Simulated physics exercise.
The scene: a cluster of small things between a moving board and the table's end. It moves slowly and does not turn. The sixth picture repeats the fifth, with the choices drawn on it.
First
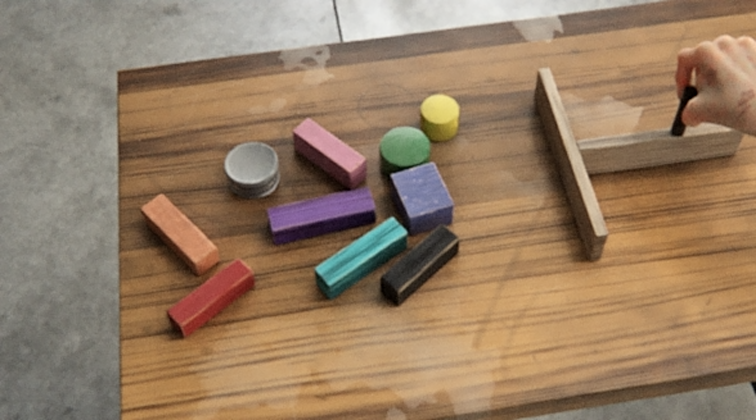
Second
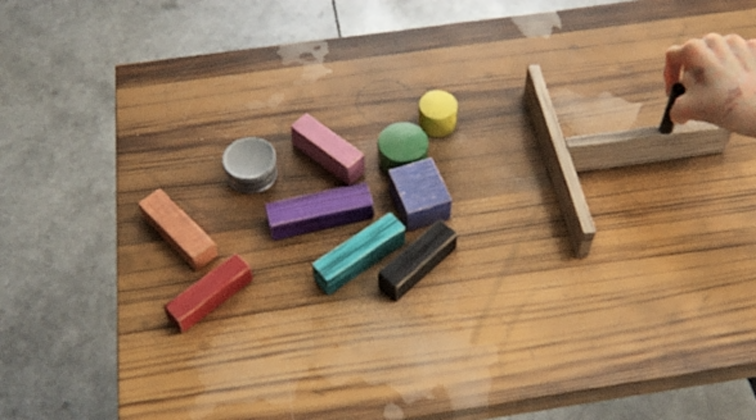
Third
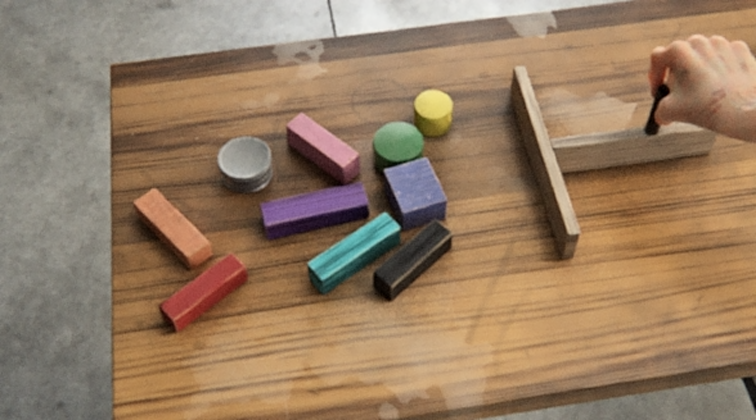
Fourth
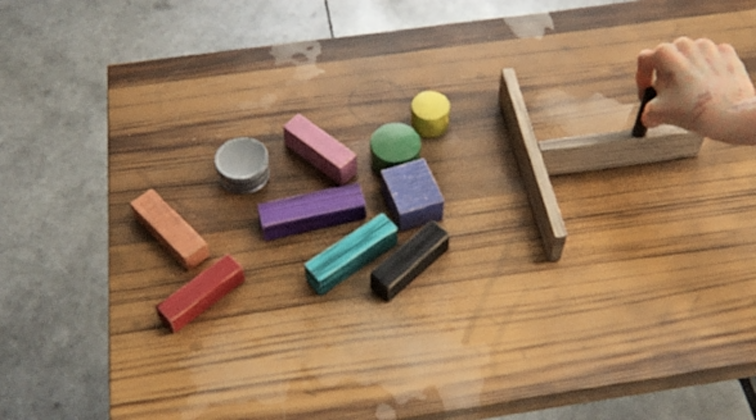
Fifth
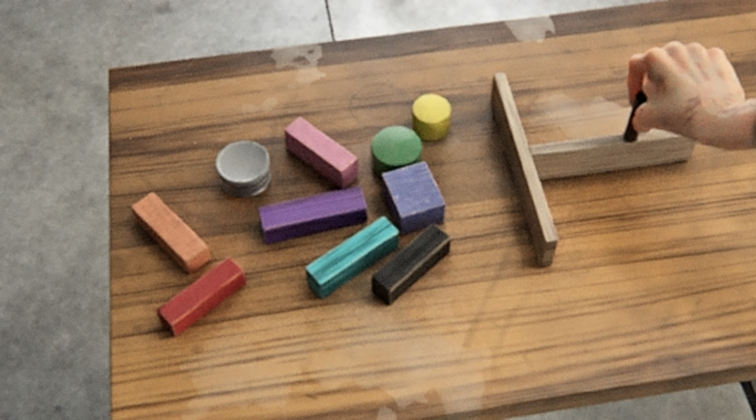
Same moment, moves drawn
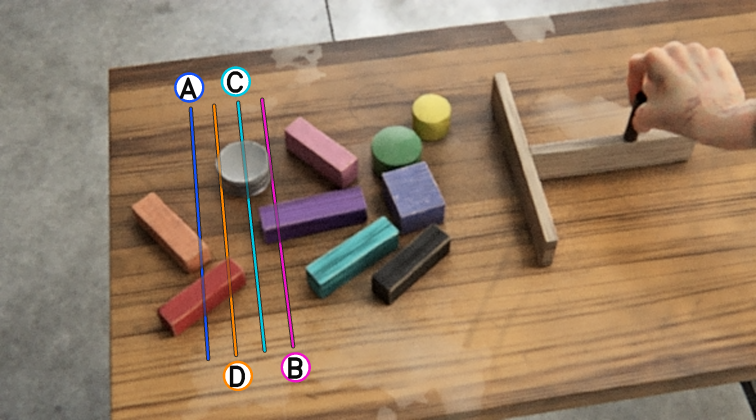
The video shows a hand holding a black handle on a T-shaped wooden pusher and sliding it slowly leftward across a wooden table, toward a cluster of colored blocks and round pieces, which stay in place.
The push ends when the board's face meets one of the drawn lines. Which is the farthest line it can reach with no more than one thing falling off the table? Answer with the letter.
Up to line D.
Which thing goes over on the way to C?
The orange bar goes over.
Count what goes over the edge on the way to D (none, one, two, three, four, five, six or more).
In all, one.
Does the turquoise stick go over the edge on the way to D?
No.
On the marked copy, A at (199, 223); B at (276, 212); C at (250, 216); D at (224, 219).
With D. Early on, board (418, 166); black stick (390, 273); yellow tin (378, 123).
Further on, board (310, 180); orange bar (141, 241); grey tin (201, 168).
At the end, board (224, 192); orange bar over the edge; purple stick (121, 238); one fallen.
As for the rest, A drops three; B is within the limit but short; C is within the limit but short.
